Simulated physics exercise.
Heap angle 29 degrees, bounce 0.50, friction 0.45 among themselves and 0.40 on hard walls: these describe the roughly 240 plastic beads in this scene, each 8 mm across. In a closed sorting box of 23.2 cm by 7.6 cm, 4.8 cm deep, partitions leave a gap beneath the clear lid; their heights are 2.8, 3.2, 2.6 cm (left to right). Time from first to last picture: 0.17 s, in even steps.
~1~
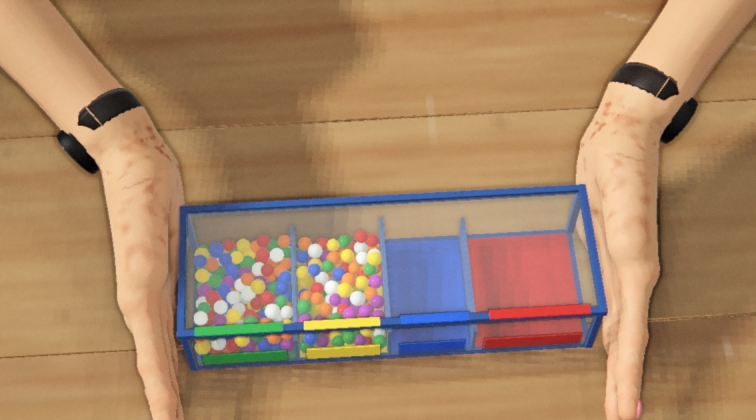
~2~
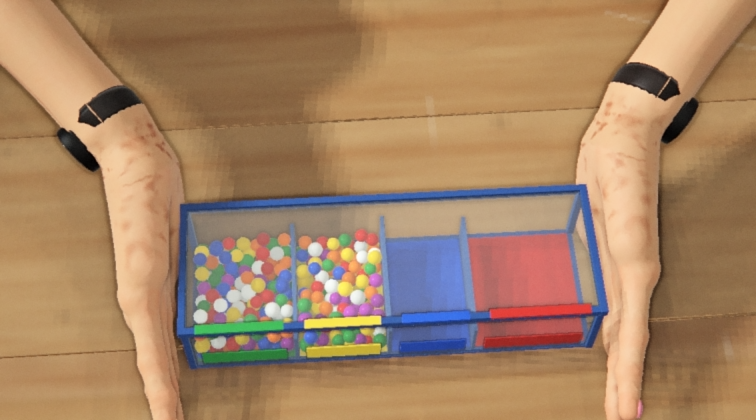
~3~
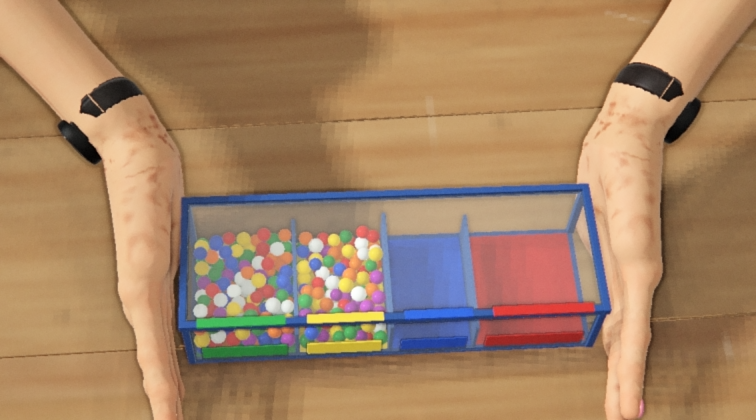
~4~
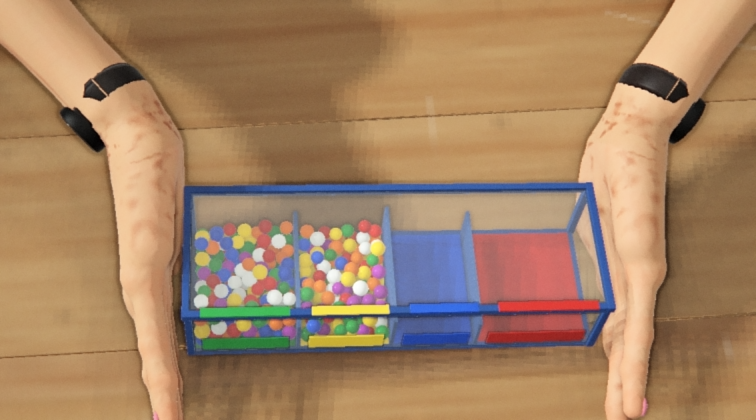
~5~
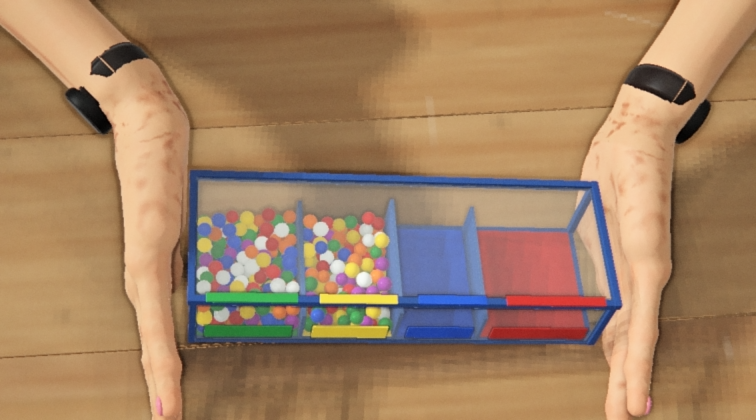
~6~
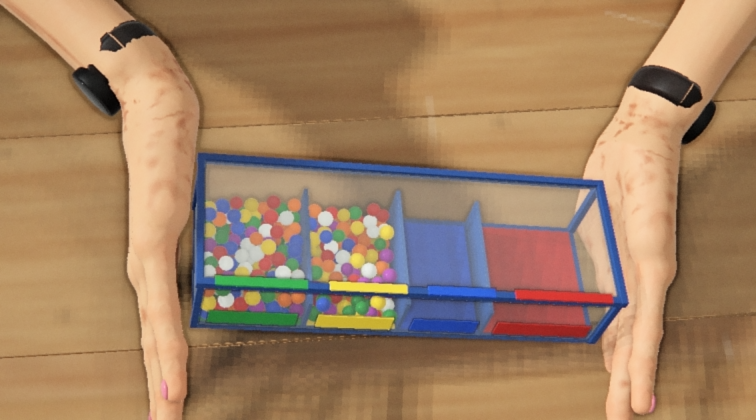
Two hands gradually tilt a clear divided box of colorful beads down toward the right.
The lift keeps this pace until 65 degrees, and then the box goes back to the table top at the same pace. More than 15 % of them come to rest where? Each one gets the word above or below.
Results: Red compartment below; blue compartment below; green compartment above; yellow compartment above.
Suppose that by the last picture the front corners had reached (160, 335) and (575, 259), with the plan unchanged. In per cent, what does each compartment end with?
You'd see red at 0 percent, blue at 0, green at 60 and yellow at 40 percent.
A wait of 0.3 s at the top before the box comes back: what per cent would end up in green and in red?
In per cent: Green 45; red 5.
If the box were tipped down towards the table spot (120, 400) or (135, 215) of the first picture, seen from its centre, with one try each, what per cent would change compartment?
The share comes to about 5 in a hundred, then about 5 in a hundred.
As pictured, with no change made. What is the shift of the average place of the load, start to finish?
Around 3.0 centimetres, start to finish.
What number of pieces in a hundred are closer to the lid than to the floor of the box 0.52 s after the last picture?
Something like 20 percent of the pieces.
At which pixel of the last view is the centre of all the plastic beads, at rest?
Approximately (331, 280) in the last picture.
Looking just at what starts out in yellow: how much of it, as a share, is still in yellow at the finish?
90 per cent, roughly.
Then, 0.52 s after the last picture, tilt 65 degrees; green 55 %, yellow 45 %.
Then, 0.88 s after the last picture, tilt 27 degrees; red 5 %, blue 10 %, green 40 %, yellow 45 %.
Then, 1.32 s after the last picture, tilt 0 degrees; red 5 %, blue 10 %, green 40 %, yellow 45 %.
In the end, red 5 %, blue 10 %, green 40 %, yellow 45 %.
